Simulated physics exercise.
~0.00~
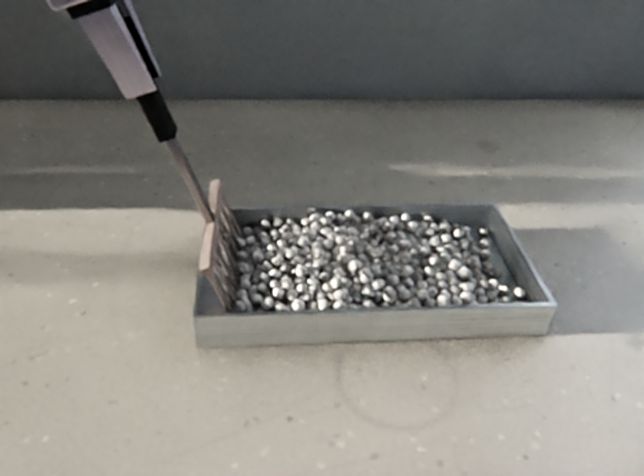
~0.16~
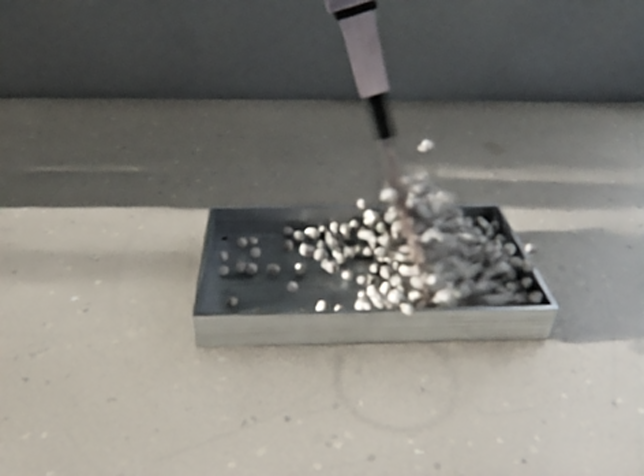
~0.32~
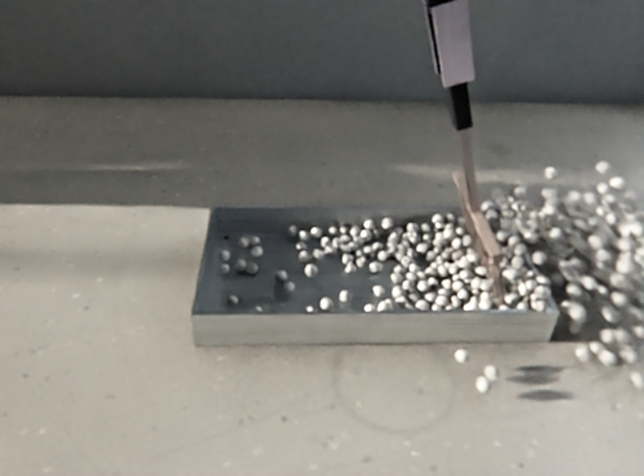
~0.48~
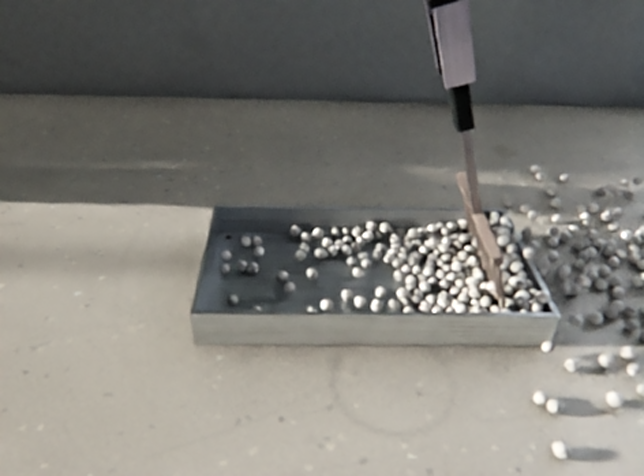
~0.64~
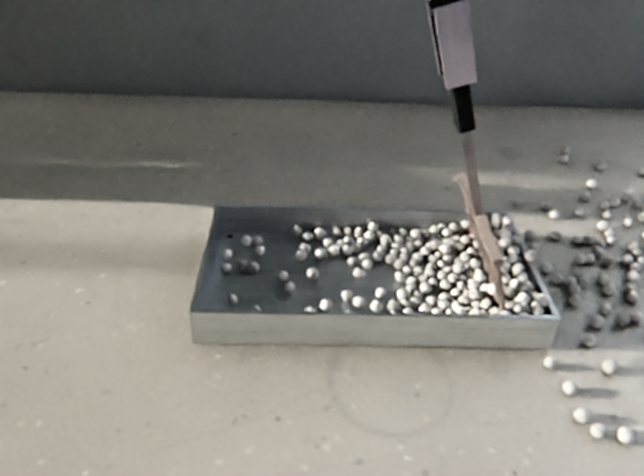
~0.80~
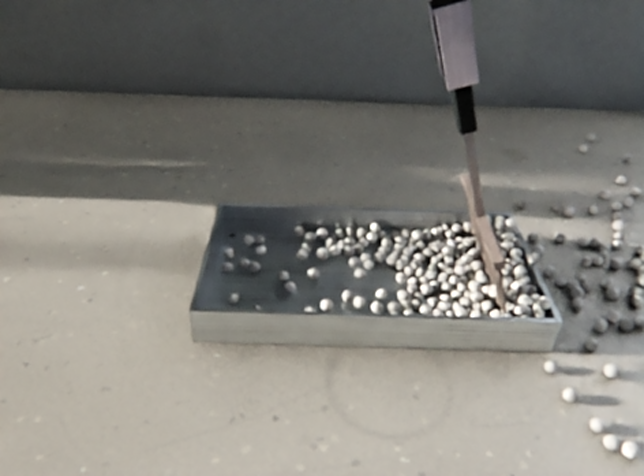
Robotic arm sweeping a rake rightward through a shallow tray of silvery beads, flinging many over the end onto the table.
